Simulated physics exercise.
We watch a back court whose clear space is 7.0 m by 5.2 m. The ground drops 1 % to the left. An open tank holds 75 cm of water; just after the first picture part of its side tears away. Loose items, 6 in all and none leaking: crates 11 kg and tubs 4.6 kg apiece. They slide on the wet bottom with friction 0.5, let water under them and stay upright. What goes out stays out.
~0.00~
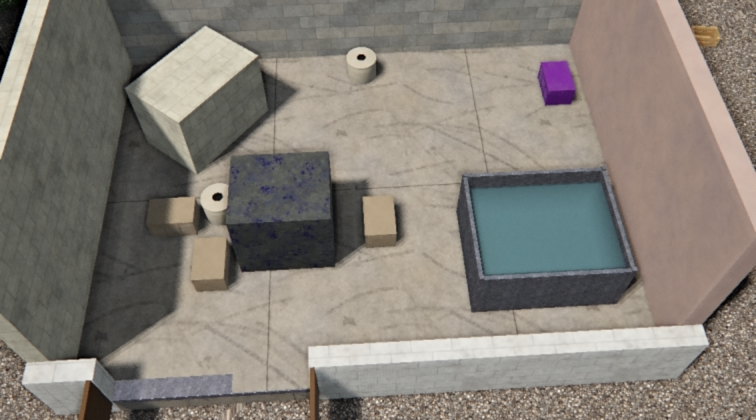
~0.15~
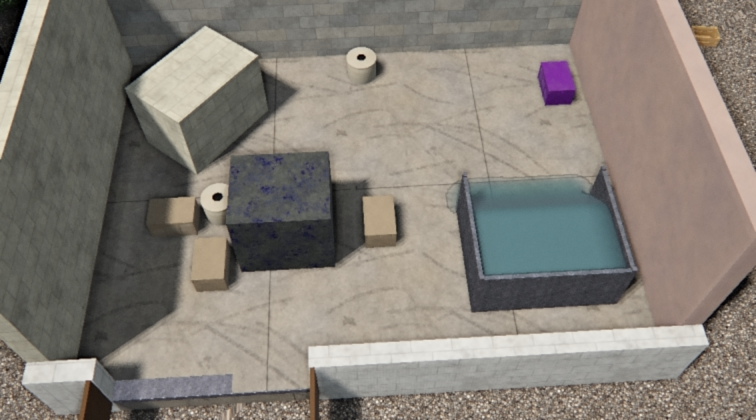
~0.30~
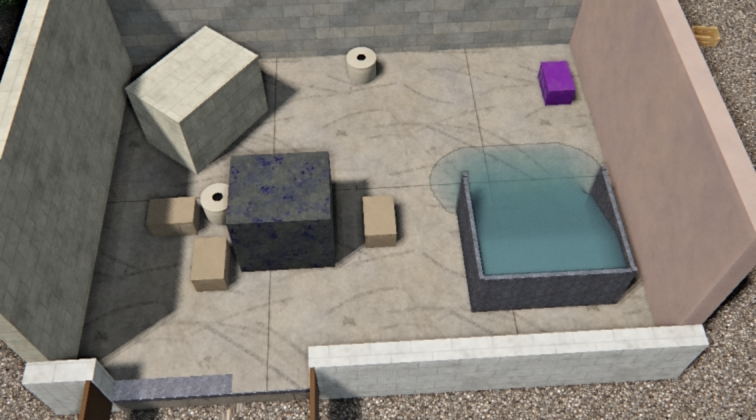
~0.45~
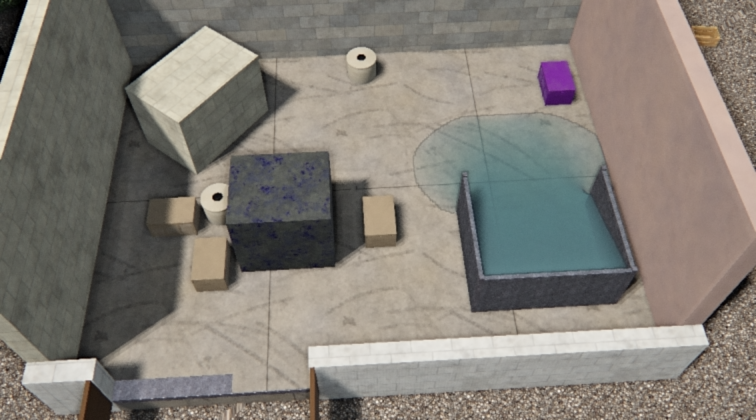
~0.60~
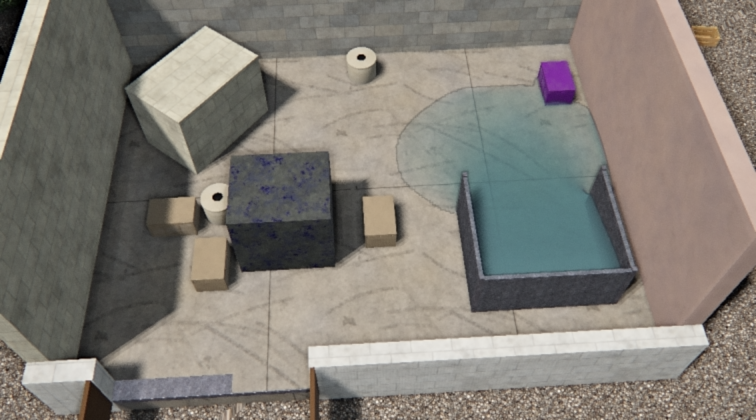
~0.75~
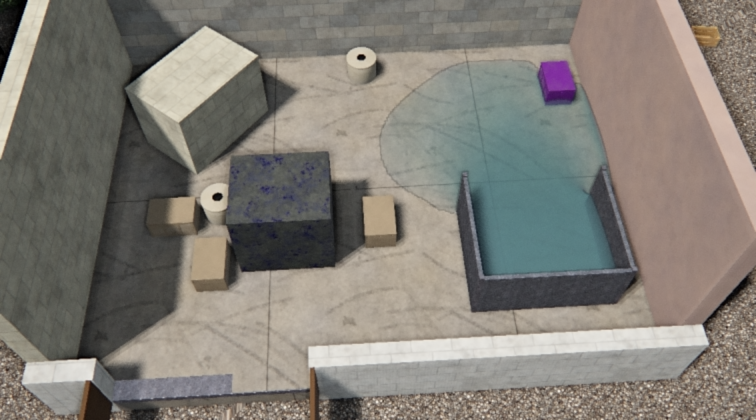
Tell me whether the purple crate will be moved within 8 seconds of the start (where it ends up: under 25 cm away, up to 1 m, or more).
Purple crate travels far.
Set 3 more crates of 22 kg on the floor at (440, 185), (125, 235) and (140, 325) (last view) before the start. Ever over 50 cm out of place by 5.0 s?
In turn: More, under, under.
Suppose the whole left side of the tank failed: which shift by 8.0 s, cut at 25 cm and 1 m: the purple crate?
Then the purple crate holds its place.
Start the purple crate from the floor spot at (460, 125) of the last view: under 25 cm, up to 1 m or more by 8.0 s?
It gets carried off.
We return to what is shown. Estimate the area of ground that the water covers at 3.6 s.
About 20 m2.
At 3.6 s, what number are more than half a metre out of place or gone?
I count 2.
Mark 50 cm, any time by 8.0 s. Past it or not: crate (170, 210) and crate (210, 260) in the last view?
In turn: Over, under.
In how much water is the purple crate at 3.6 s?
About 13 cm.
After 1.6 s the purple crate is near (554, 31), 0.7 m from its start, afloat; 0 of 6 are out; 2 afloat.
After 3.6 s the purple crate is near (466, 84), 1.4 m from its start, afloat; 0 of 6 are out; 2 afloat.
After 5.6 s the purple crate is near (334, 131), 3.5 m from its start, afloat; 0 of 6 are out; 3 afloat.
After 8.0 s the purple crate is near (238, 166), 4.9 m from its start, afloat; 1 of 6 are out; 3 afloat.
